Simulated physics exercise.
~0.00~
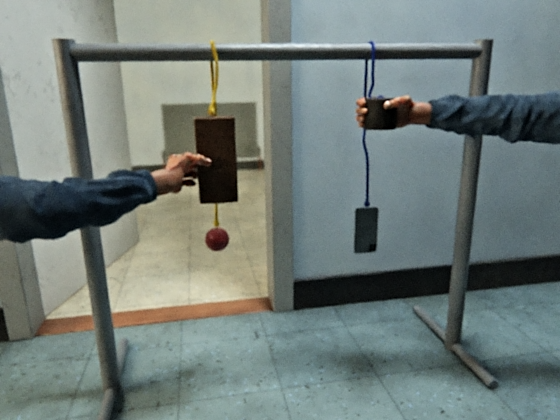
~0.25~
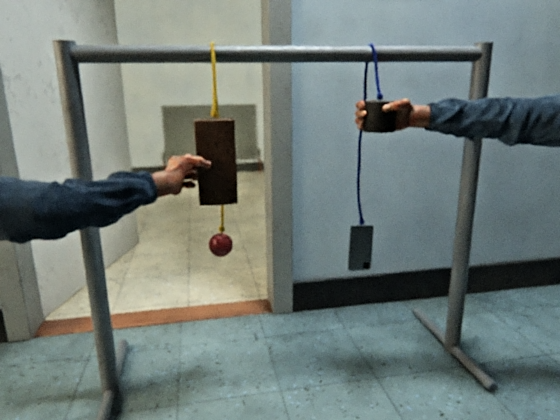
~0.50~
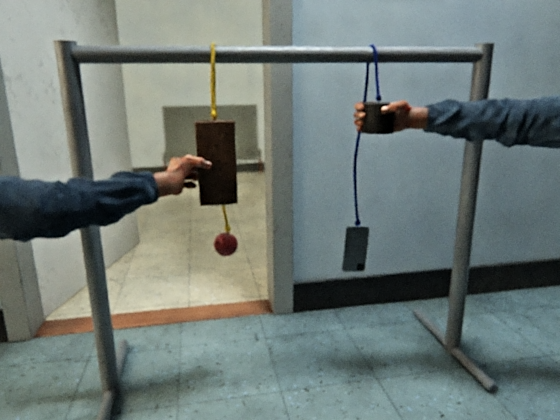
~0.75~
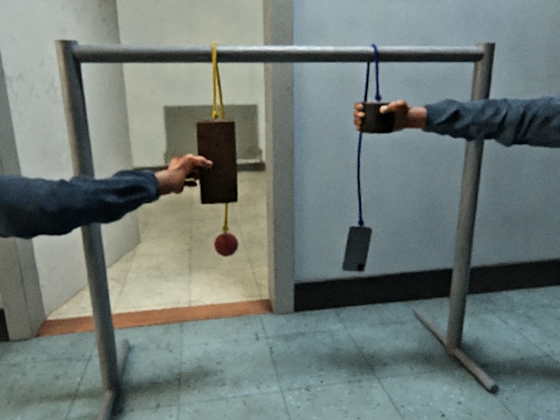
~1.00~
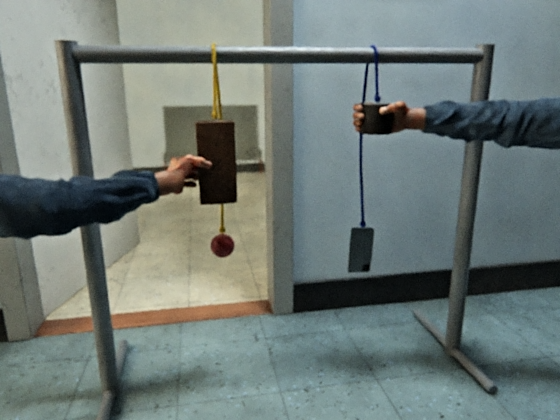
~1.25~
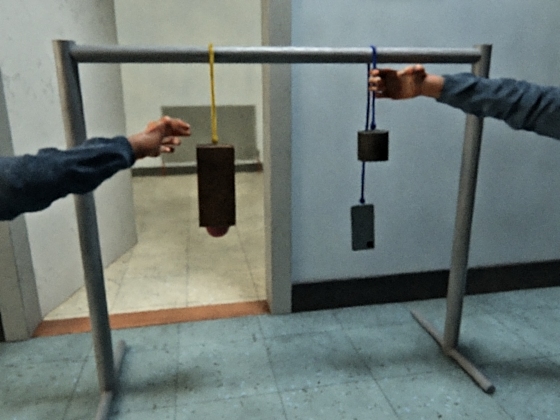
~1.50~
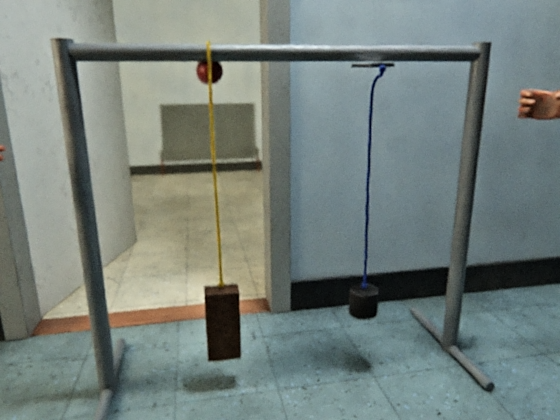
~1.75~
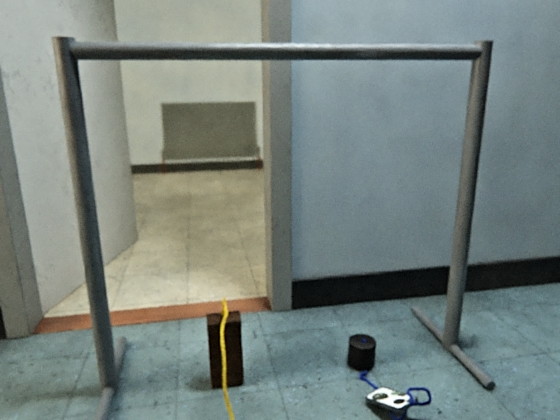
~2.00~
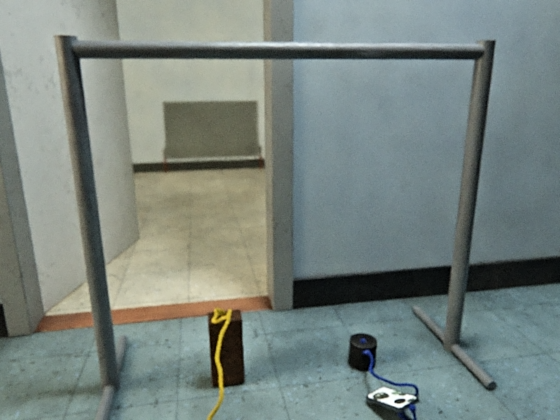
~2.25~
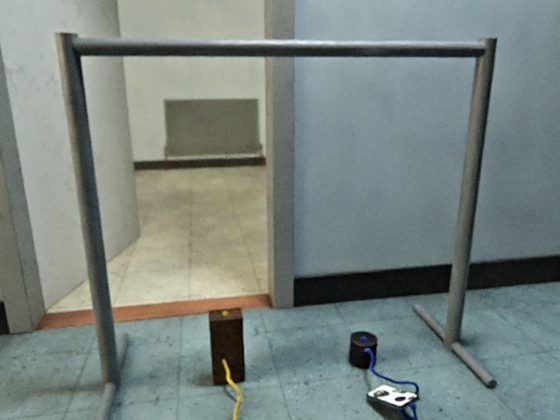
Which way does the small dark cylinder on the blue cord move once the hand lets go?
It moves down, dropping from near the rail to the floor.
The clip opens on a metal rail with a yellow cord and a blue cord looped over it, while two hands hold a brown brick on the left and a small dark cylinder on the right. A red ball hangs below the brick, and a flat grey object hangs on the blue cord, shifting slightly. The hands let go and draw back. The brick and the cylinder drop as the ball and the flat object rise to the rail. Both cords come off, and the brick and cylinder end up on the floor, with the flat object lying nearby and the rail bare.
